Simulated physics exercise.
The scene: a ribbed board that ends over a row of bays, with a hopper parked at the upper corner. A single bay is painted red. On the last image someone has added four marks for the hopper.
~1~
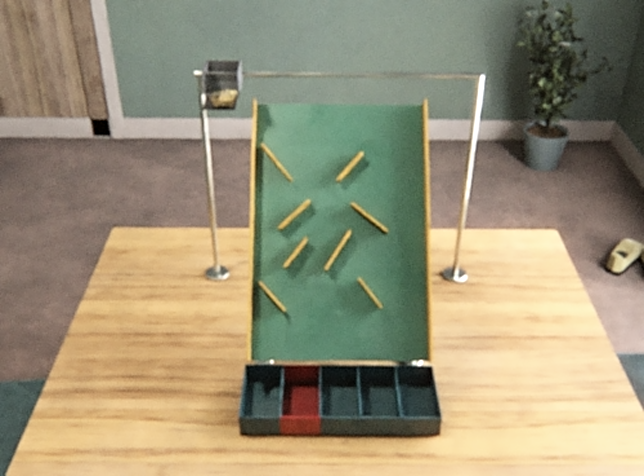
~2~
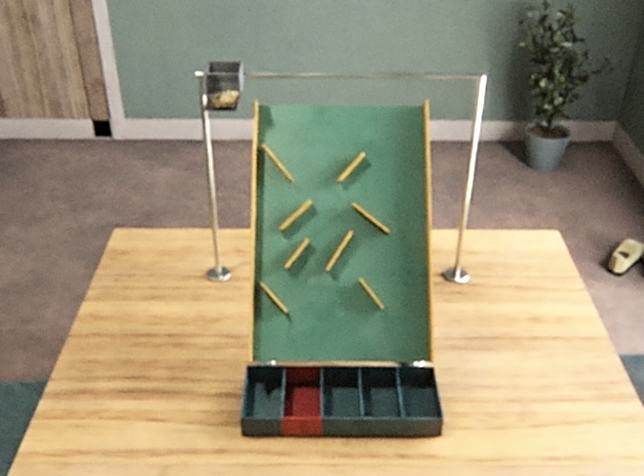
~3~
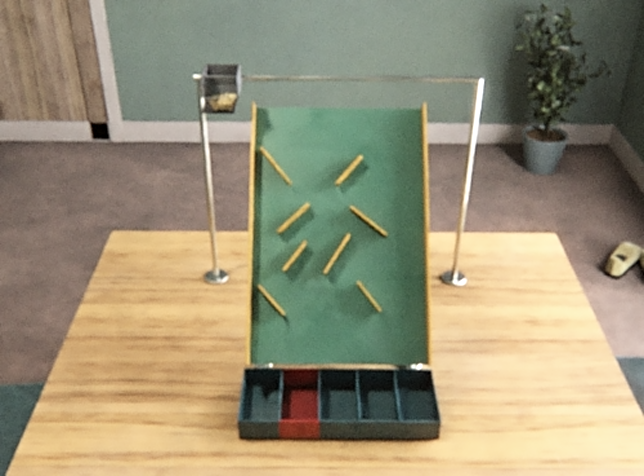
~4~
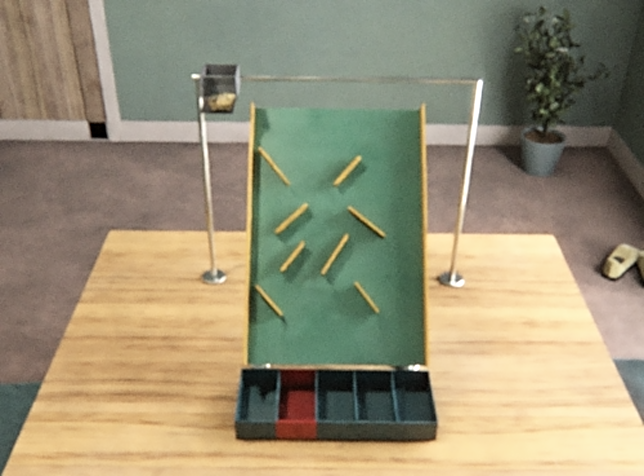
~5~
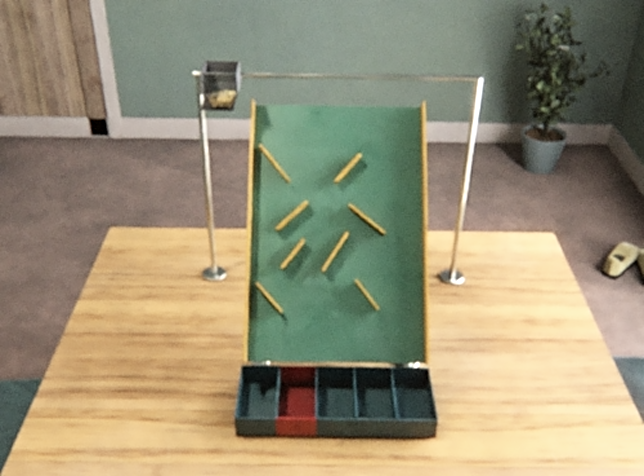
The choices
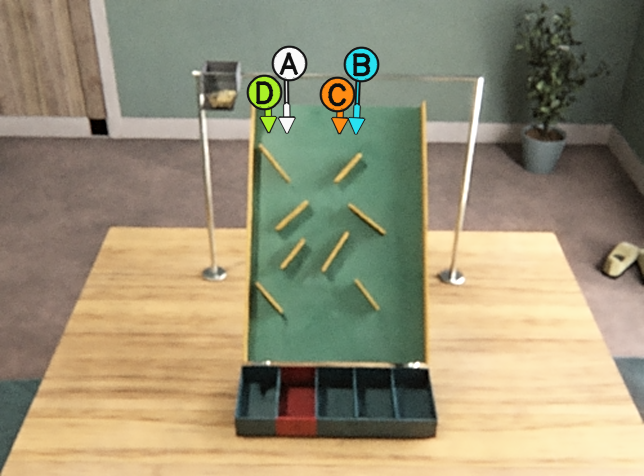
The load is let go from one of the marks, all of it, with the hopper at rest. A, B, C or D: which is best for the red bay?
Take C.
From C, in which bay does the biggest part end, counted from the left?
The second from the left.
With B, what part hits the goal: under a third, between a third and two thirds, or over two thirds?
Between a third and two thirds.
On the marked copy, mark A meets the board at (286, 127); mark B meets the board at (356, 128); mark C meets the board at (339, 127); mark D meets the board at (268, 126).
If A is chosen, about a third in the red bay, about half in other bays, a small part outside the box.
If B is chosen, about half in the red bay, about half in other bays, a stray few outside the box.
If C is chosen, about two thirds in the red bay, about a quarter in other bays, a stray few outside the box.
If D is chosen, about a third in the red bay, about half in other bays, a stray few outside the box.
